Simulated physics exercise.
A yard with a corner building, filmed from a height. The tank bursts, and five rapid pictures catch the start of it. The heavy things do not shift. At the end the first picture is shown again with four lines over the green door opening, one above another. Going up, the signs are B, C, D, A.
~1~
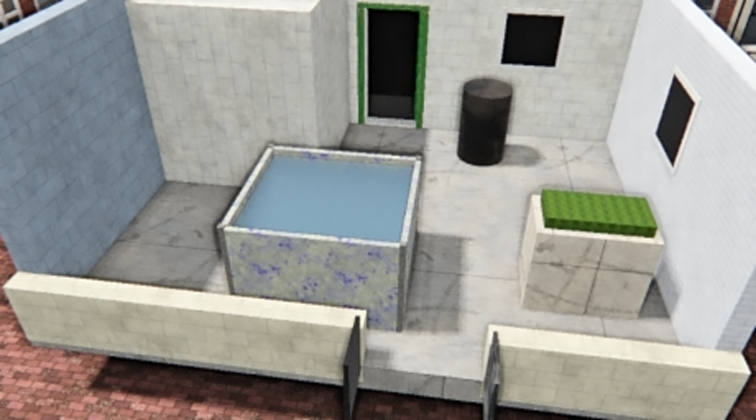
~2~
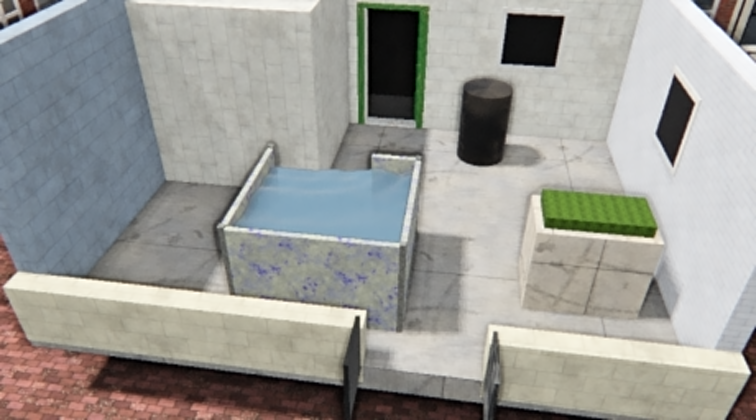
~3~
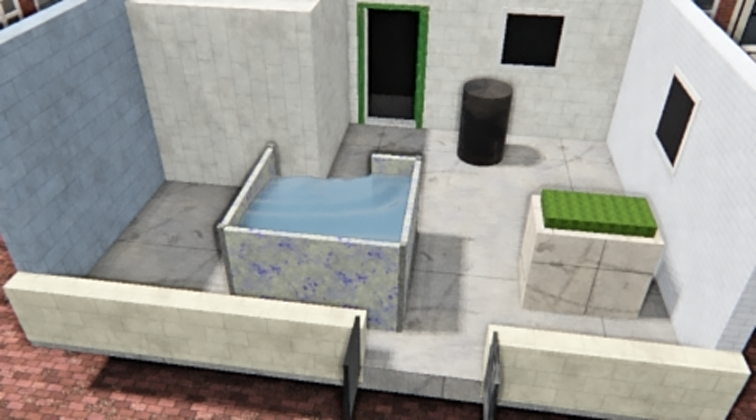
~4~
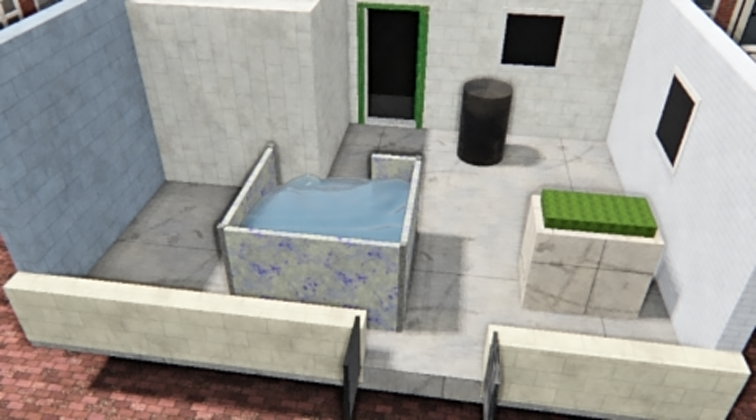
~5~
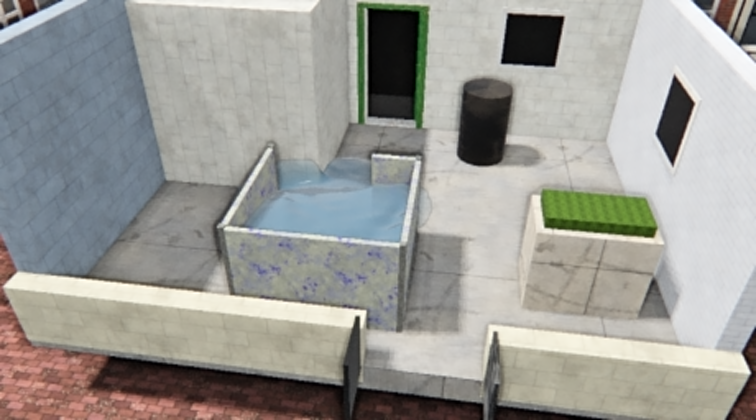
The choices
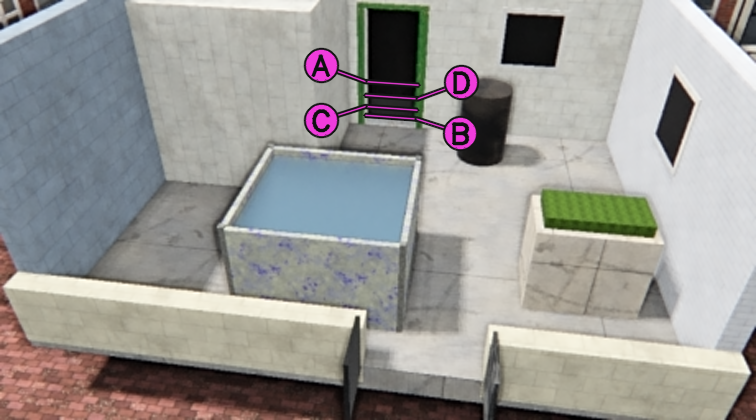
In a walled yard with a green-framed doorway, much of a water-filled tank's back side disappeared, and the water sloshed and poured out through the gap while its level inside sank a little.
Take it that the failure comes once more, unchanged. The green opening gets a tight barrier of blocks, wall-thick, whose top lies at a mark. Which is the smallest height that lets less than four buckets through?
Take D.
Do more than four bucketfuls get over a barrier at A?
No, that is safe.
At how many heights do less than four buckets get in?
Two of the four.
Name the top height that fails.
That would be C.
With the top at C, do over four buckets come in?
Yes, that goes wrong.
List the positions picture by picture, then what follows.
Water in the tank at rest, its middle at (329, 196); foot of the green doorway at (390, 126); open gate at (427, 314).
Water covers 2 % of the ground, its front hidden from here.
Water covers 4 % of the ground, its front hidden from here.
Water covers 8 % of the ground, its front hidden from here.
Water covers 13 % of the ground and shows as far out as (357, 158).
On the marked copy, A at (391, 83); B at (391, 117); C at (391, 108); D at (391, 97); from the bottom up B, C, D, A.
With A, nothing gets over.
With B, dozens of bucketfuls pour in.
With C, about 13 bucketfuls get in.
With D, a bucket or two gets in.
